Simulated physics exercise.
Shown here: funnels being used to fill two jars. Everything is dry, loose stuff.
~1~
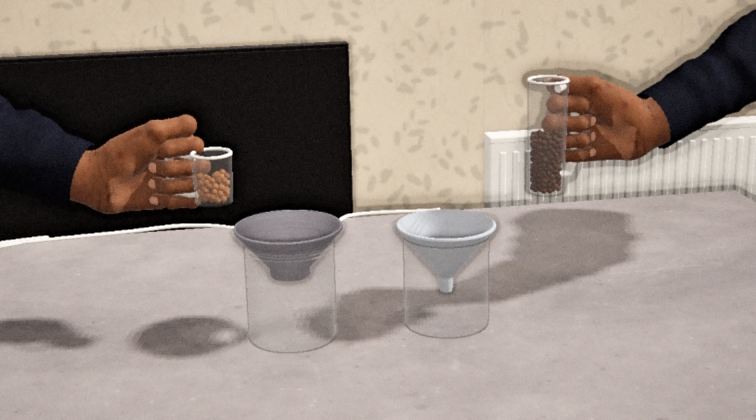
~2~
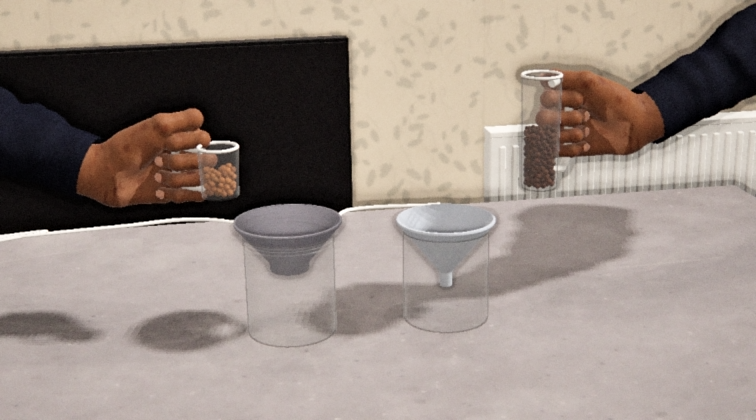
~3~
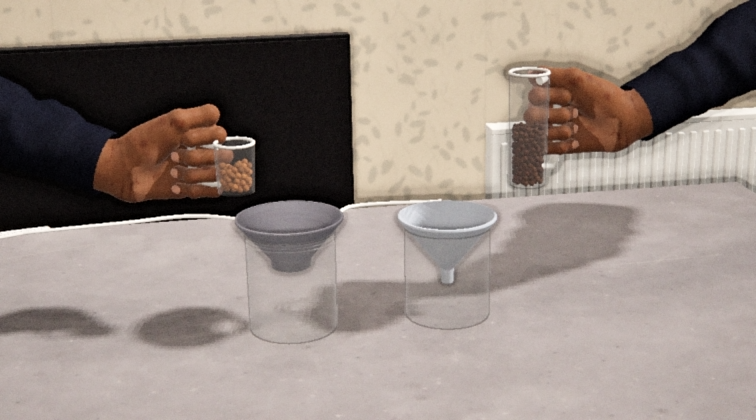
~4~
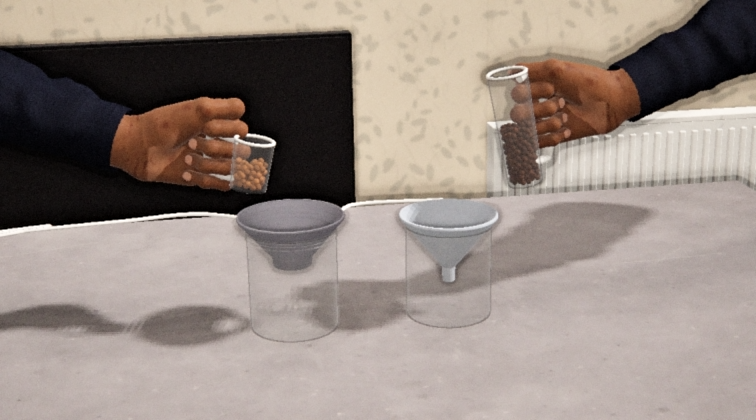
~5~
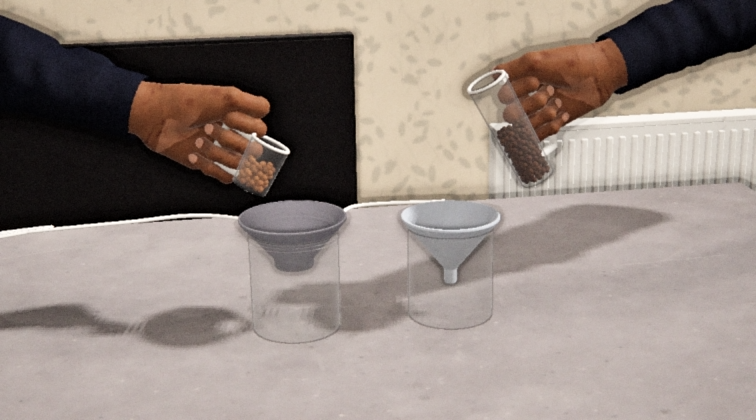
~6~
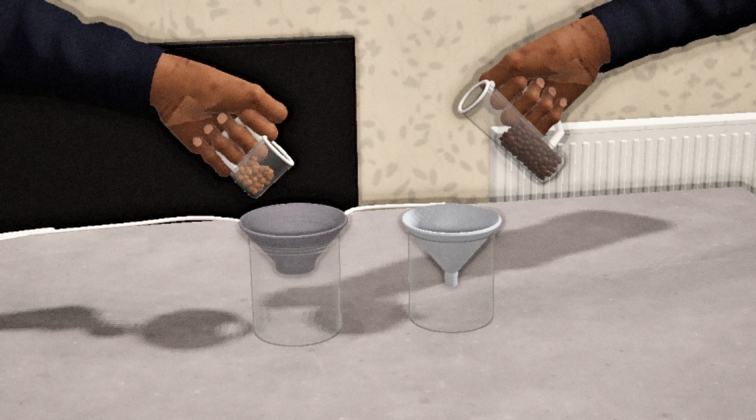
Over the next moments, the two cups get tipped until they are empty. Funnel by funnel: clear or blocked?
Left: Looks like it ends up empty; right: Looks like it ends up stuck.
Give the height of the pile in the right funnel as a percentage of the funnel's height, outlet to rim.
Level: Approx. 85 per cent.
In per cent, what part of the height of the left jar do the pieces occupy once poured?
5 per cent or so.
Then, 0.25 s on from there, left, the whole lot still in the cup; right, the whole lot still in the cup.
Then, 0.51 s on from there, left, all but a few still in the cup, only a few in or over the funnel; right, the whole lot still in the cup.
Then, 0.83 s on from there, left, a little still in the cup, near half in or over the funnel, near a third down in the jar; right, near two thirds still in the cup, near a third in or over the funnel.
In the end, left, the whole lot down in the jar; right, all but a few stuck in the funnel, only a few down in the jar.
